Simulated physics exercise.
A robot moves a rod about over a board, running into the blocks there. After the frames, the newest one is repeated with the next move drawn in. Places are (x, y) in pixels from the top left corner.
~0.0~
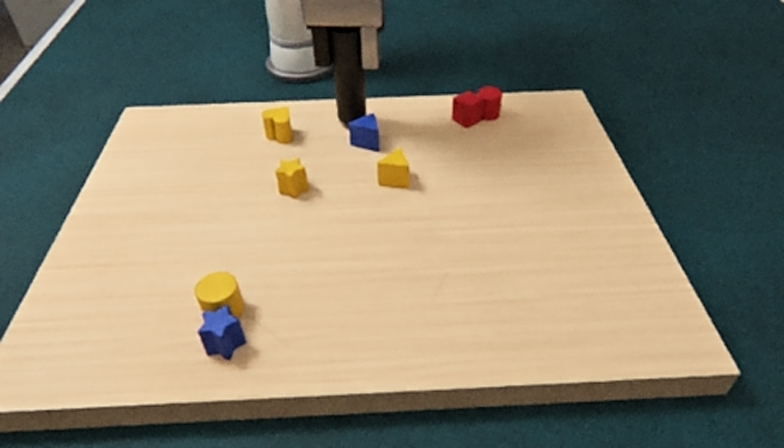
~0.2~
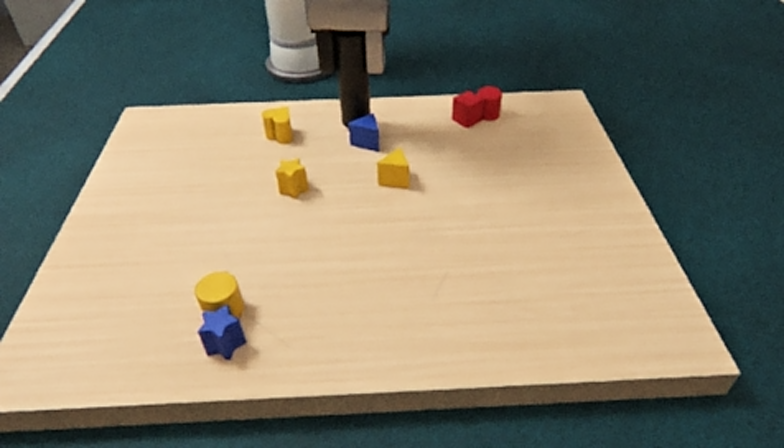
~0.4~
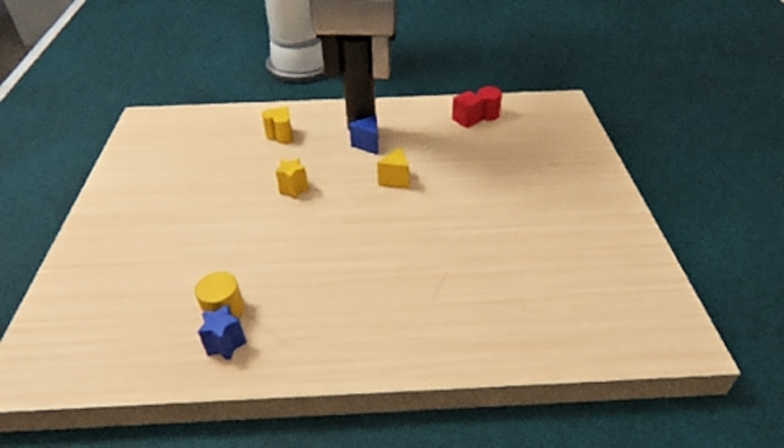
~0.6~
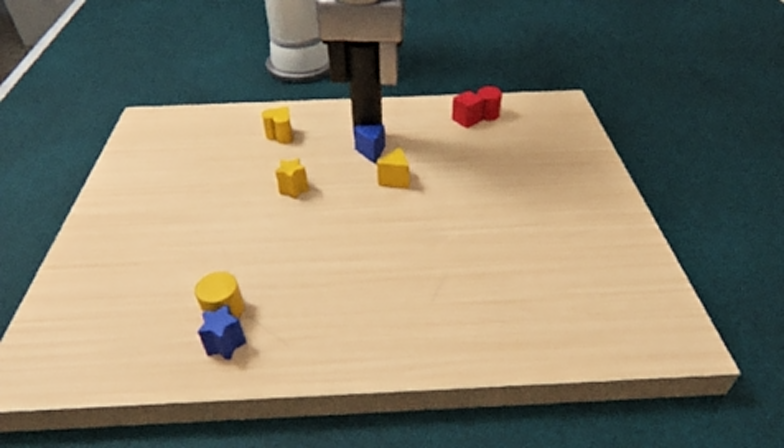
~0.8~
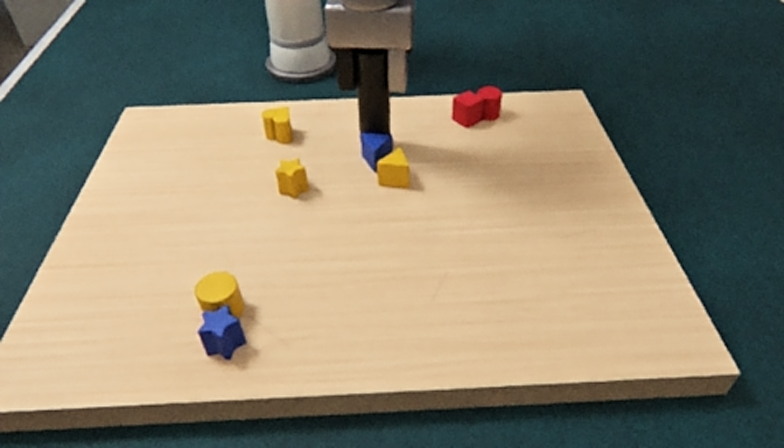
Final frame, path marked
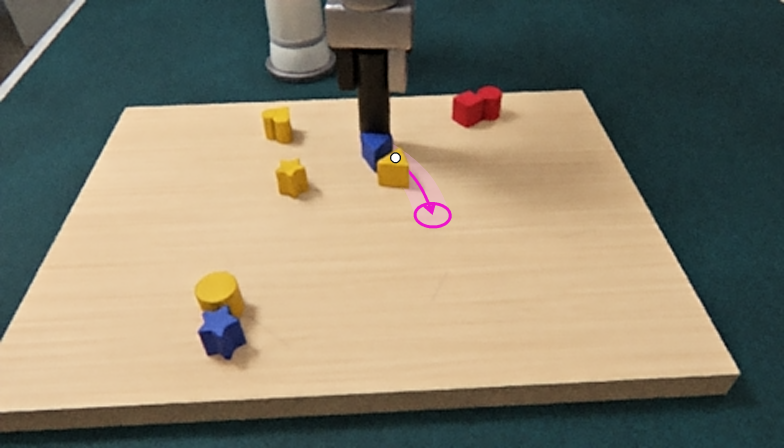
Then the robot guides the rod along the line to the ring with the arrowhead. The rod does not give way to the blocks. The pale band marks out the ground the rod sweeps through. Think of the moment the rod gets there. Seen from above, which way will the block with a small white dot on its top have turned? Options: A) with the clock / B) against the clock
Answer: A.
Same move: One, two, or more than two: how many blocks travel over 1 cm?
I'm going with two.
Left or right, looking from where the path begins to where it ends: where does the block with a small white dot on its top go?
Shifted right.
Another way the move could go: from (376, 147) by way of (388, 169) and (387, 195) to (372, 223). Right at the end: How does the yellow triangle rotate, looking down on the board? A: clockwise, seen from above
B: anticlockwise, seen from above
B: Anticlockwise, seen from above.
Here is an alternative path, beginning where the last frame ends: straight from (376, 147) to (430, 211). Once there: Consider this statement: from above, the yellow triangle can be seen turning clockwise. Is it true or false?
That claim is true.
The line goes from (376, 147) by way of (401, 165) and (421, 187) to (433, 215); the dot is on the yellow triangle.
On the path given first. One third of the way, rod (401, 159); blue triangle (385, 155), turned 25° clockwise; yellow triangle (398, 164), turned 15° clockwise.
Two thirds of the way, rod (421, 182); blue triangle (386, 160), turned 55° clockwise; yellow triangle (399, 176), turned 75° clockwise.
At the end, rod (433, 209); blue triangle (386, 160), turned 55° clockwise; yellow triangle (400, 182), turned 120° clockwise.
